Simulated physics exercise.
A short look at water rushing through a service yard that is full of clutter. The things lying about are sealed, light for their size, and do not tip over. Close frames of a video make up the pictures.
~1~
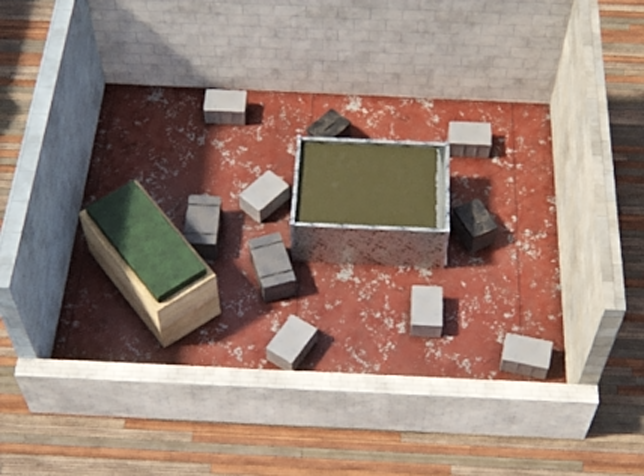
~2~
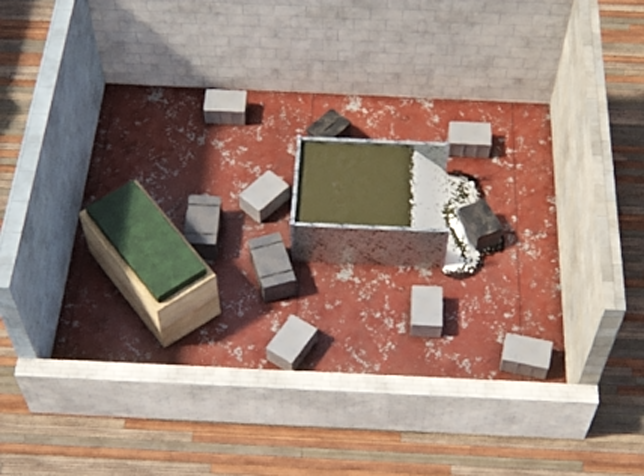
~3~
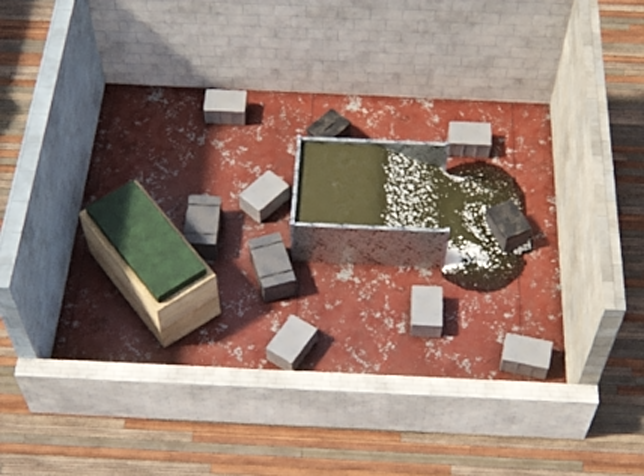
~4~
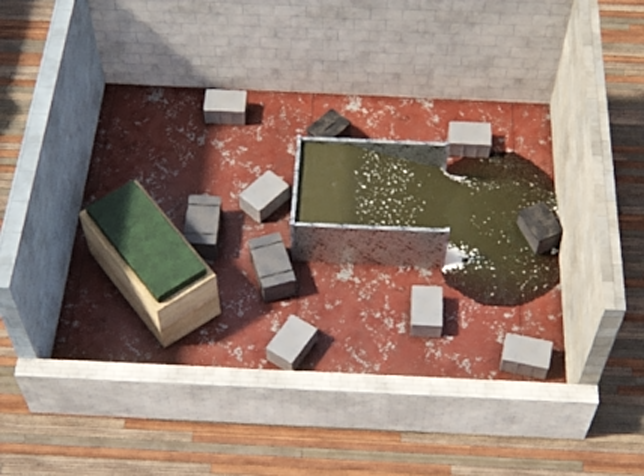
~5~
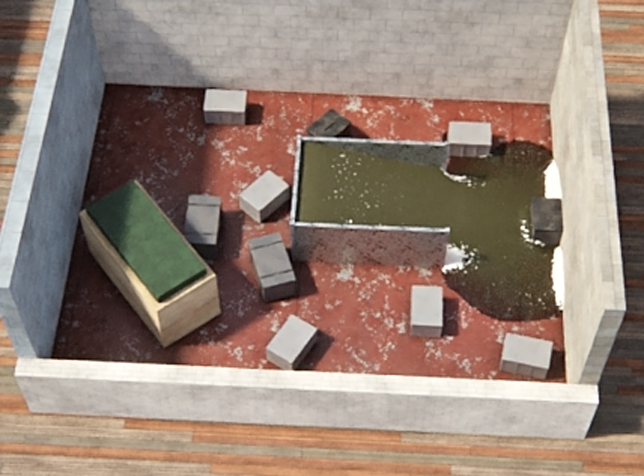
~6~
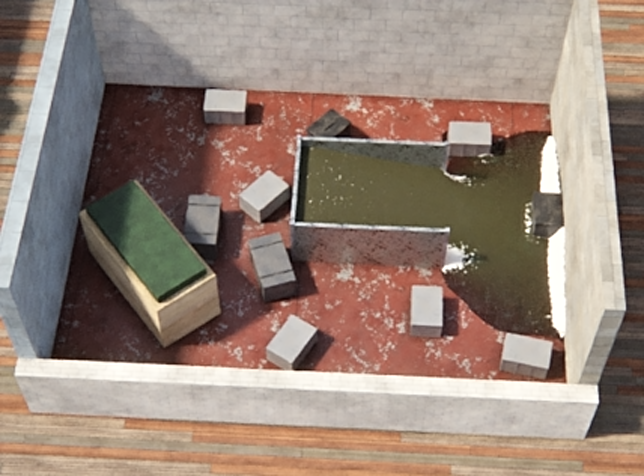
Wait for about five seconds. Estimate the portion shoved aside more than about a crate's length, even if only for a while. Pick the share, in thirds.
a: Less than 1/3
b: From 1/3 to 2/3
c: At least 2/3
c.
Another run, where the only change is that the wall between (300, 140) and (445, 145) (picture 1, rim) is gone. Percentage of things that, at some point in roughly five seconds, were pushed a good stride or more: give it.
I'd say near 60 %.
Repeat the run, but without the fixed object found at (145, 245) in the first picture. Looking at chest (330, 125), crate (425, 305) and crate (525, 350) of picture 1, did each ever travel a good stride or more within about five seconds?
Per item in the order asked: Got moved a good way; got moved a good way; got moved a good way.
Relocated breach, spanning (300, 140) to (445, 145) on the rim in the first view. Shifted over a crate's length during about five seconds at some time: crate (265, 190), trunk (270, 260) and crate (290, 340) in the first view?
In turn: Stayed short, stayed short, stayed short.
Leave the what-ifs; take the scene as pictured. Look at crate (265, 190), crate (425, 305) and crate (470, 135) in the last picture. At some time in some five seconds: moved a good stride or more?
As listed: Not that far, moved that far, that far or more.
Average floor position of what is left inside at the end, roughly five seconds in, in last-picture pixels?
Near (276, 231).
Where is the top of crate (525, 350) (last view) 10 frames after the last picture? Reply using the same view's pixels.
My guess is roughly (441, 350).
A moment on, 1 of 10 are well off their spots; 1 afloat.
Next, 2 of 10 are well off their spots; 1 afloat.
Later, 6 of 10 are well off their spots; 2 afloat.
In the end, 8 of 10 are well off their spots, and 8 have been at some point; 6 afloat.
